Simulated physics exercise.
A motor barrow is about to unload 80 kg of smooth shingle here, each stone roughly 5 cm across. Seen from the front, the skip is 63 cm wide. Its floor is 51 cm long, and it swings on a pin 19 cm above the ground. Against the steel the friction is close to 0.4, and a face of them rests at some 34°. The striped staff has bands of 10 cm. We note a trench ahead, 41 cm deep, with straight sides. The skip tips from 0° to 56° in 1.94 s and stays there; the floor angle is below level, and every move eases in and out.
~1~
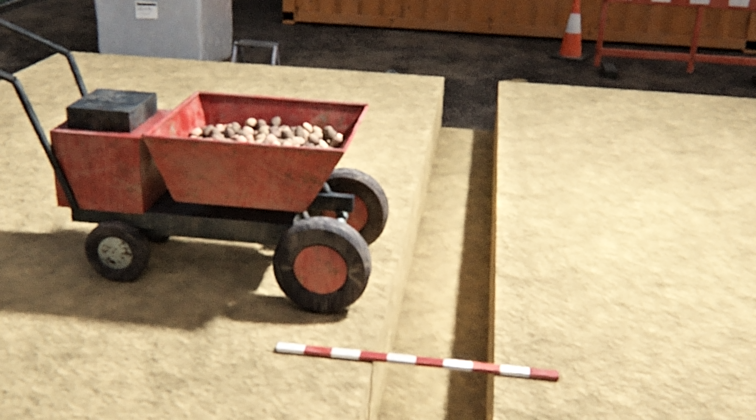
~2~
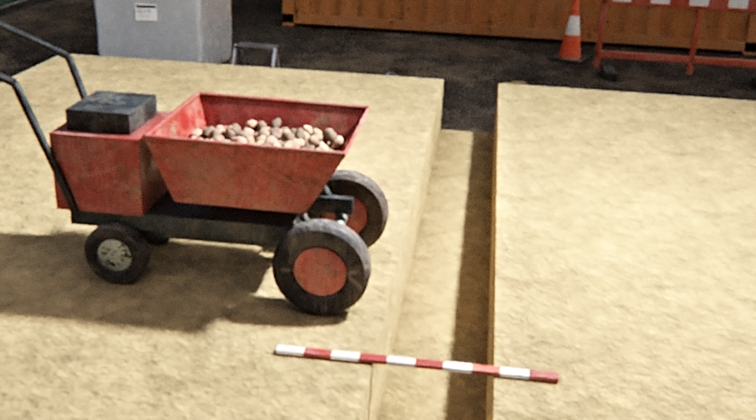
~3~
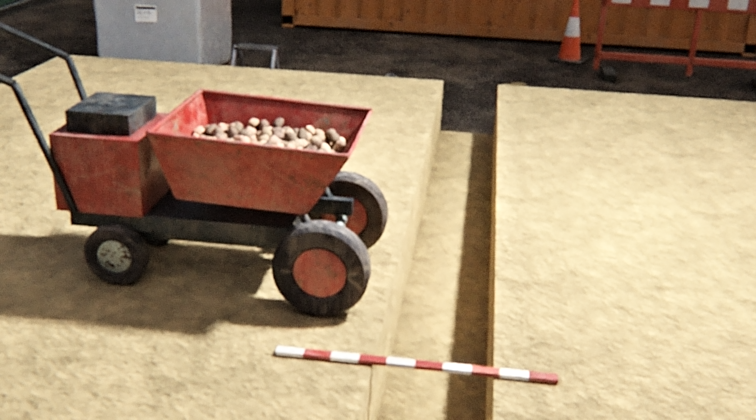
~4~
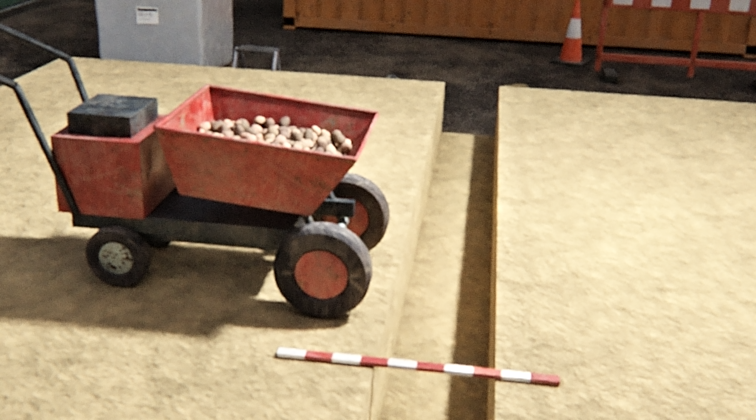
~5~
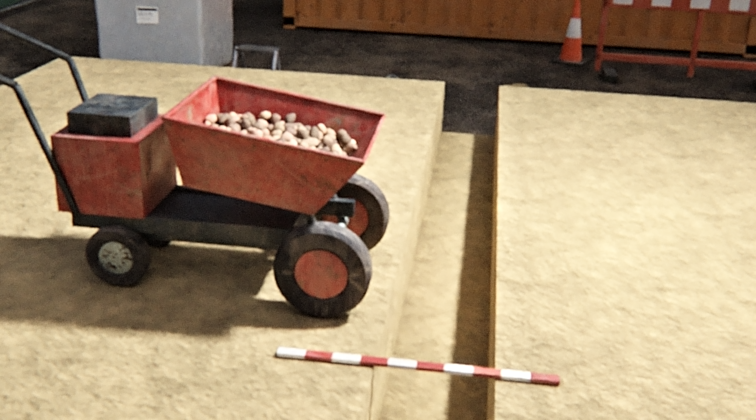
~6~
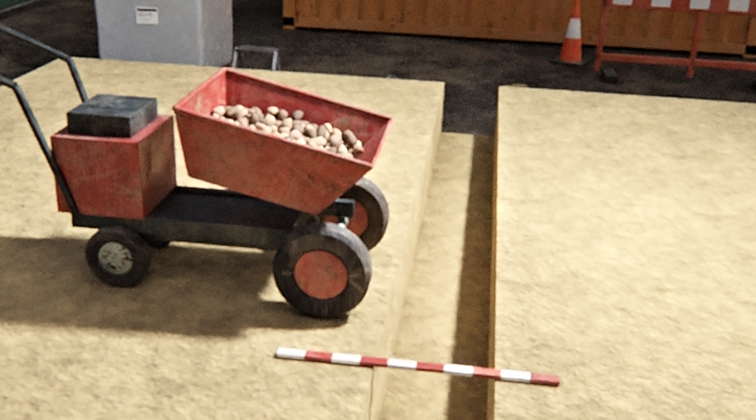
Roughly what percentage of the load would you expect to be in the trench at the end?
I'd expect around 33 per cent.
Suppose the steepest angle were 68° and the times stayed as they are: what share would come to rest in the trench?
Roughly 75 percent.
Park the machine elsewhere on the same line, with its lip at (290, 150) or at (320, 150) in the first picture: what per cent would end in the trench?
Roughly 30 in a hundred from the first, 35 in a hundred from the second.
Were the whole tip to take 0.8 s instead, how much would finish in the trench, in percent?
Then roughly 30 percent.
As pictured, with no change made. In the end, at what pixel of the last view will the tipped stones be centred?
The stones end up centred near (458, 376).
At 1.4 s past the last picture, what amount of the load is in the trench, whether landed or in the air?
Something like 10 in a hundred.
Then, 0.9 s after the last picture the floor is at 47°, 100 % in the skip; the foremost stones are at (409, 196).
Then, 1.4 s after the last picture the floor is at 56°, 92 % in the skip, 8 % in the trench; the foremost stones are at (484, 305).
Then, 1.8 s after the last picture the floor is at 56°, 80 % in the skip, 19 % in the trench, 1 % past the trench; the foremost stones are at (507, 321).
Then, 3.7 s after the last picture the floor is at 56°, 65 % in the skip, 33 % in the trench, 1 % past the trench; the foremost stones are at (531, 299).
